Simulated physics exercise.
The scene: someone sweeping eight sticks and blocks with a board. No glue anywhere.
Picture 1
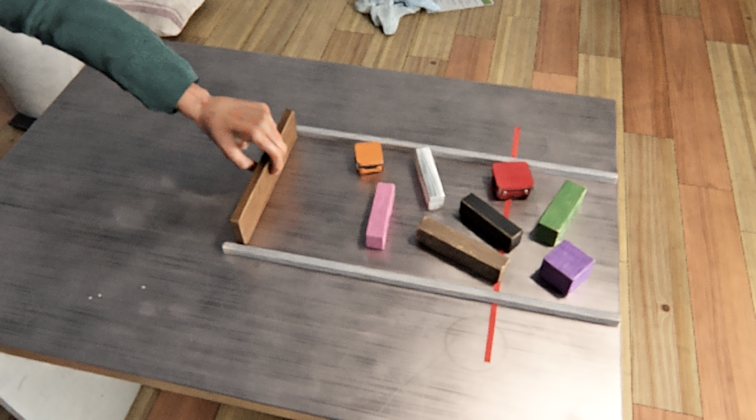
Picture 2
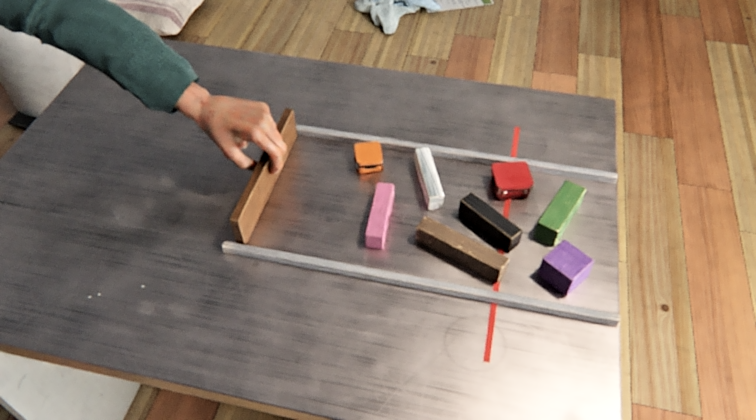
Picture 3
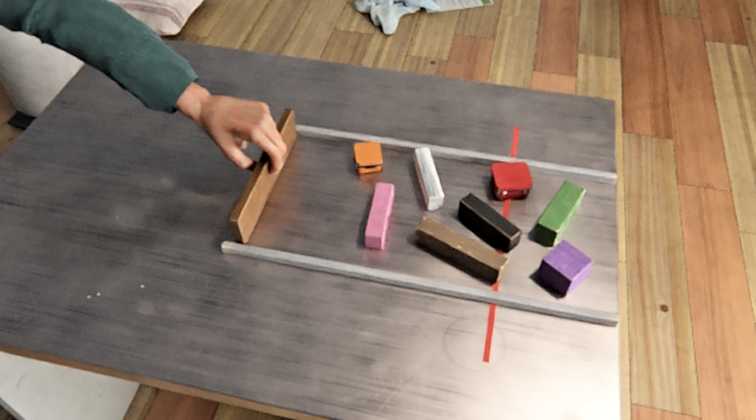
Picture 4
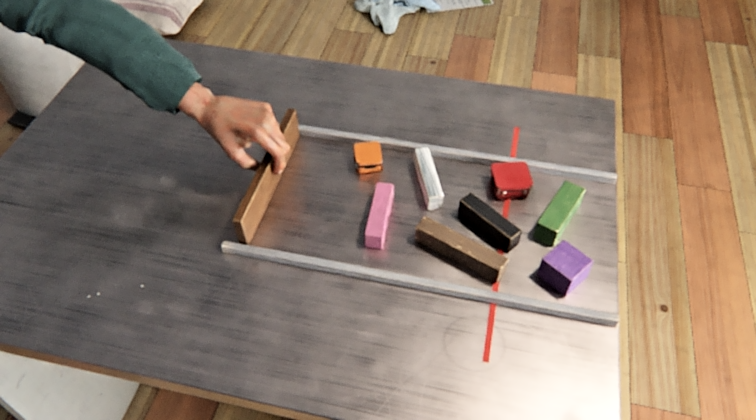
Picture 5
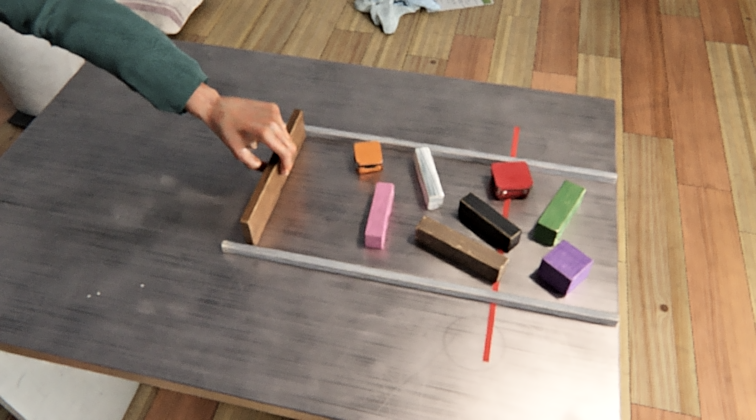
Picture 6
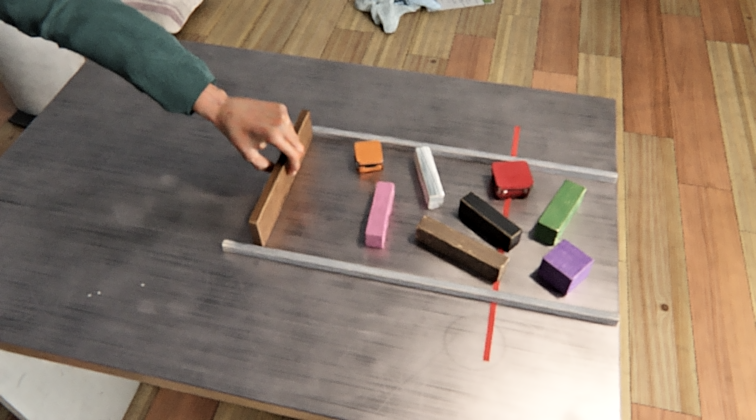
A hand in a green sleeve holds a wooden board upright on a dark tabletop, then slides it slightly right between two pale rails, while the eight colourful blocks and sticks scattered near a red line stay still.
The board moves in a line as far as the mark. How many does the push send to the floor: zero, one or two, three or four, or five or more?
The number that fall off is zero.
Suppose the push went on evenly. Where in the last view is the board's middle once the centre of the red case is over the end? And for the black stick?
Near (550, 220) and (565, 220).
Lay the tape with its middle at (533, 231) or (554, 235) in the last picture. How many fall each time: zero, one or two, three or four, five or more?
One after another: One or two; either three or four.
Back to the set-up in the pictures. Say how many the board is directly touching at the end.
2 of them.
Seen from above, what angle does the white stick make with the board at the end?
About 20°.
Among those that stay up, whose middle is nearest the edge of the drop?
It is the purple block.
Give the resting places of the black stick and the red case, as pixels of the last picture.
The black stick at (566, 239), the red case at (573, 198).
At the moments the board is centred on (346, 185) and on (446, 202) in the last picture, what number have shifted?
The counts are 1 and 6.
Soon after, none off yet; purple block at rest near (565, 267); green bar at rest near (560, 212); red case at rest near (511, 180).
After that, none off yet; purple block at rest near (565, 267); green bar at rest near (560, 212); red case at rest near (515, 181).
In the end, the number that fall off is zero.
